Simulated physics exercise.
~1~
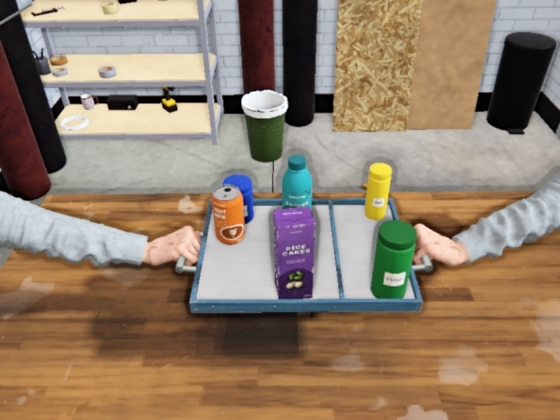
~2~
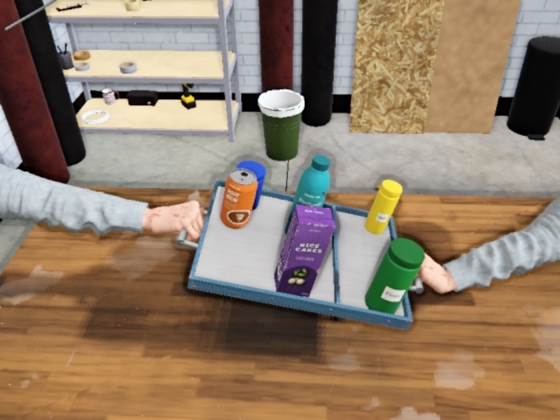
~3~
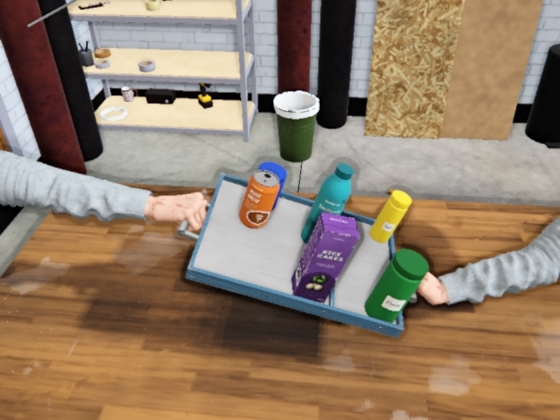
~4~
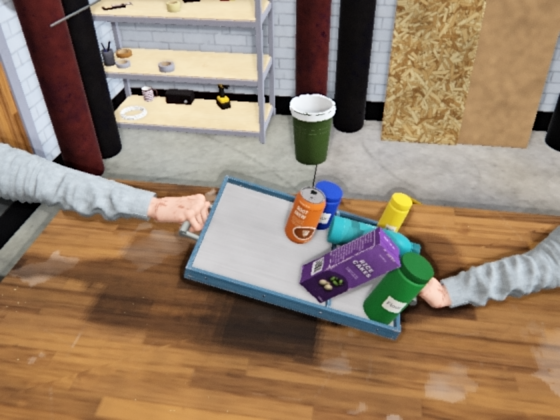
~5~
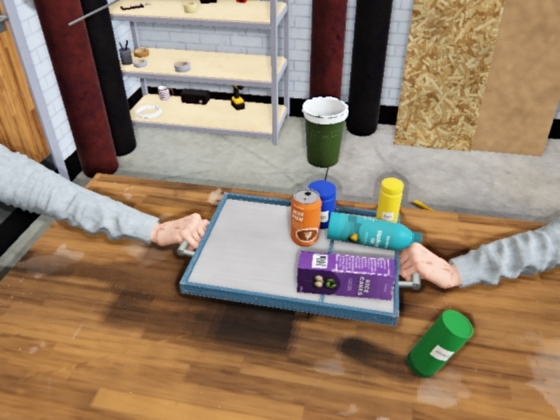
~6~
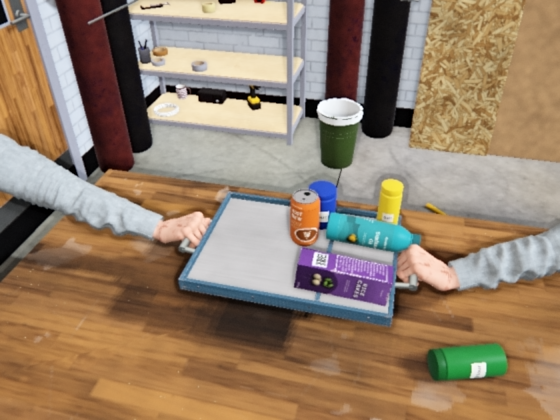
The clip shows two hands tilting a tray of containers down to the right, so the orange can and blue jar slide and the turquoise bottle and purple carton topple. As the tray levels, the green jar drops off and ends on its side on the wooden table.
